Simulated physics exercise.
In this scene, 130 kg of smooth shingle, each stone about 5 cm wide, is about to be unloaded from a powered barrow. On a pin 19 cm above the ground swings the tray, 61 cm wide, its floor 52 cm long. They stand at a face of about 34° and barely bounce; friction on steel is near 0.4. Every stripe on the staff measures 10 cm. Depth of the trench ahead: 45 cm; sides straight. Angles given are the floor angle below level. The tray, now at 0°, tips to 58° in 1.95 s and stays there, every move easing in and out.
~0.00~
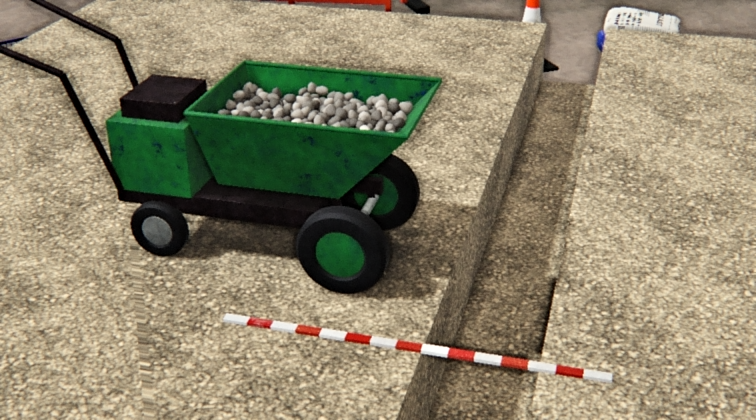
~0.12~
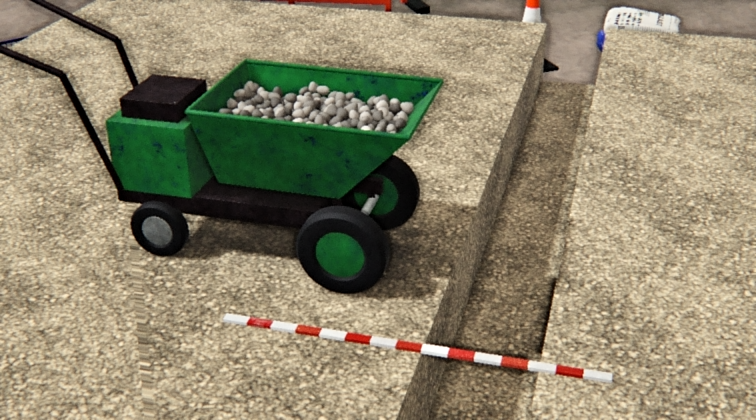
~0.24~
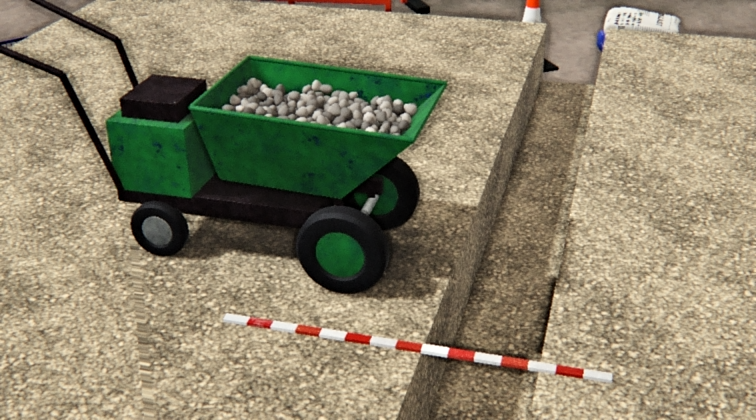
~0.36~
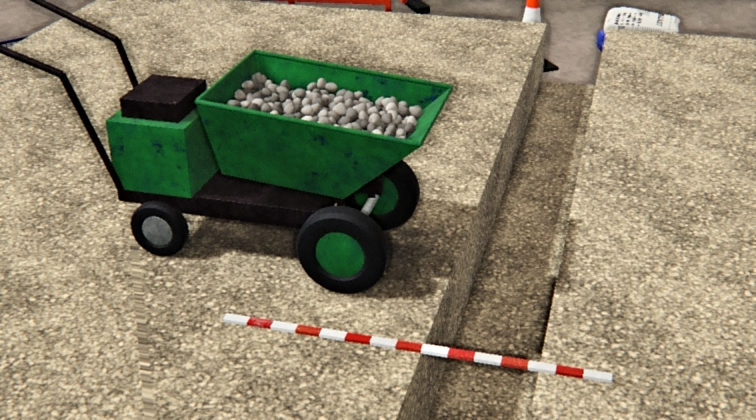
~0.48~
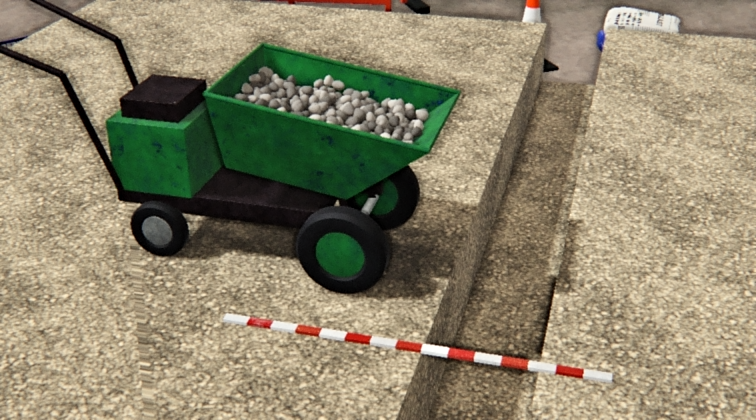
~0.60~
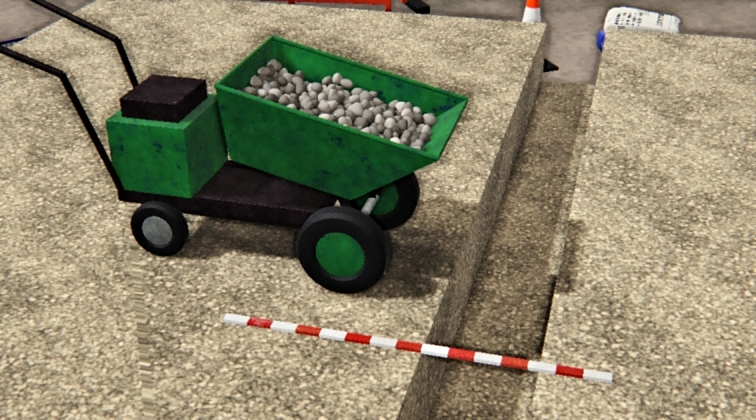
Green tray of grey stones on a small wheeled barrow tilting gradually forward to the right, its back end rising, beside a trench.
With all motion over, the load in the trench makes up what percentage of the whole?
It makes up about 75 percent of the whole load.
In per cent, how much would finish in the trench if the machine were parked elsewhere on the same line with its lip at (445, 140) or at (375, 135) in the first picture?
I'd say some 45 per cent and some 95 per cent.
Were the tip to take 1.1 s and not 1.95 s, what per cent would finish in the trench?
That works out at about 70 in a hundred.
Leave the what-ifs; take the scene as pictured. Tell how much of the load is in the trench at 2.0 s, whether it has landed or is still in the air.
I'd say near 25 per cent at that time.
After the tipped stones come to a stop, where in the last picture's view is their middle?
The resting stones are centred at roughly (525, 350).
After 1.5 s the floor is at 49°; 100 % in the tray; the foremost stones are at (486, 201).
After 2.0 s the floor is at 58°; 69 % in the tray, 24 % in the trench, 6 % past the trench; the foremost stones are at (597, 294).
After 2.4 s the floor is at 58°; 42 % in the tray, 38 % in the trench, 20 % past the trench; the foremost stones are at (692, 306).
After 4.3 s the floor is at 58°; 4 % in the tray, 75 % in the trench, 21 % past the trench; the foremost stones are past the picture's edge.
